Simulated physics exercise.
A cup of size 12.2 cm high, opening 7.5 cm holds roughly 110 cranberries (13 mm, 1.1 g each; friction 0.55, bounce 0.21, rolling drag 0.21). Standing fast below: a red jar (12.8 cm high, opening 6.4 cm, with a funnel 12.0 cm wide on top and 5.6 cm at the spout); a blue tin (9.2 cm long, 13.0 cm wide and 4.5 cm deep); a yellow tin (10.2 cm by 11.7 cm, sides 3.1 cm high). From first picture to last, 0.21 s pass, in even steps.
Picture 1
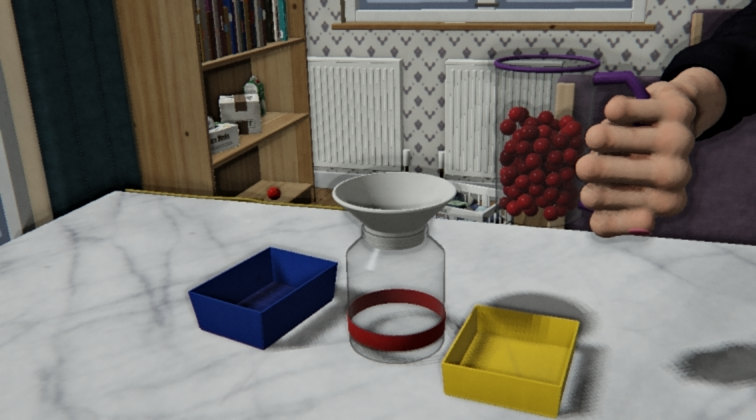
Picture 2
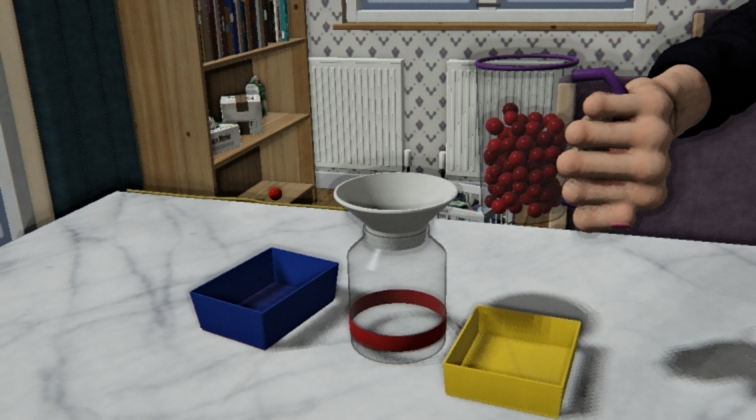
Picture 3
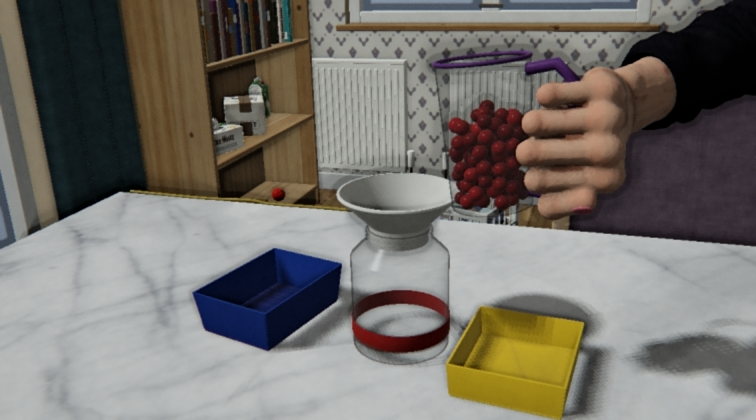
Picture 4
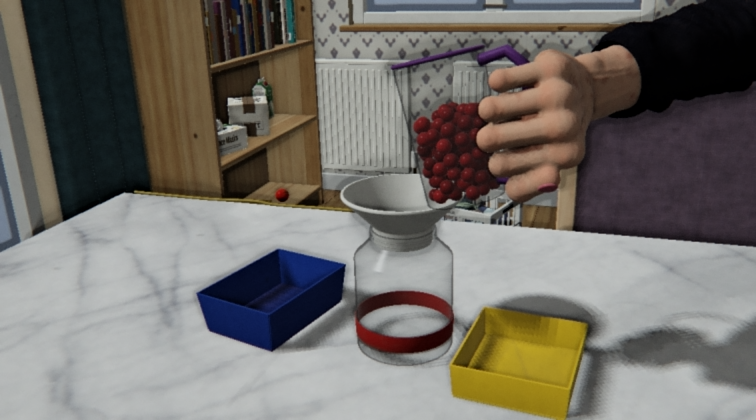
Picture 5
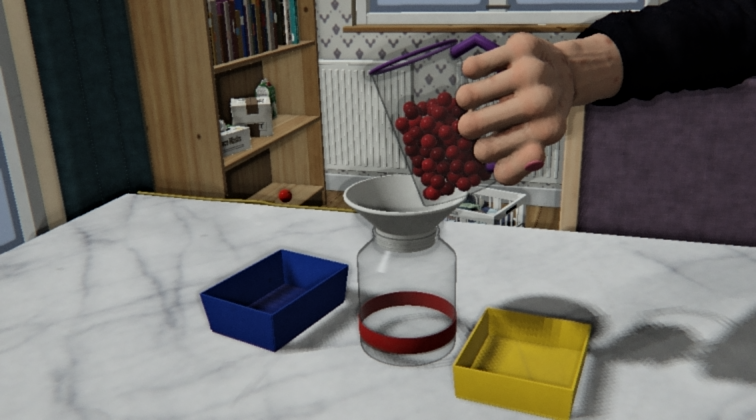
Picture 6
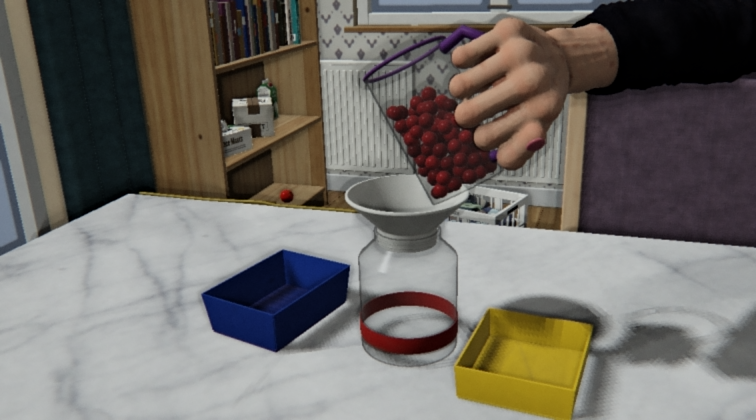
A clear cup of red cranberries, gripped by a hand at the right, moves left across a marble table, passing above a yellow tin toward a funnel-topped jar with a red band. Near the funnel it slows and leans further left, the berries still inside, while the jar and blue and yellow tins stay put.
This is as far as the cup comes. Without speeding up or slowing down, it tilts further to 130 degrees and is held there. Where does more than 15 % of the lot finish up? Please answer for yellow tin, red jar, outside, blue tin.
Yellow tin: Not more; red jar: More; outside: More; blue tin: Not more.
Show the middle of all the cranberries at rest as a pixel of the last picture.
Somewhere near pixel (402, 334) of the final view.
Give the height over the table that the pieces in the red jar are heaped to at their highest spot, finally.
4.0 cm.
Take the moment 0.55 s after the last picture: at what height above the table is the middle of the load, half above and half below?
Roughly 22 cm.
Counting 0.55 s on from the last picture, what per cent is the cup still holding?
Remaining share: Approx. 85 %.
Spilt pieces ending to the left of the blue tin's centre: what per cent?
I'd estimate some 0 per cent.
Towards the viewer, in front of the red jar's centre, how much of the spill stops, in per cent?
Around 100%.
Then, 0.22 s after the last picture, tilt 73 degrees; cup 100 %; middle of all pieces near (442, 130).
Then, 0.40 s after the last picture, tilt 108 degrees; cup 100 %; middle of all pieces near (432, 123).
Then, 0.55 s after the last picture, tilt 130 degrees; cup 85 %, funnel 15 %; middle of all pieces near (404, 155).
Then, 0.72 s after the last picture, tilt 130 degrees; outside 5 %, cup 25 %, funnel 55 %, red jar 15 %, in the air 5 %; middle of all pieces near (377, 211).
In the end, outside 25 %, blue tin 5 %, cup 0 %, funnel 0 %, yellow tin 0 %, red jar 70 %.
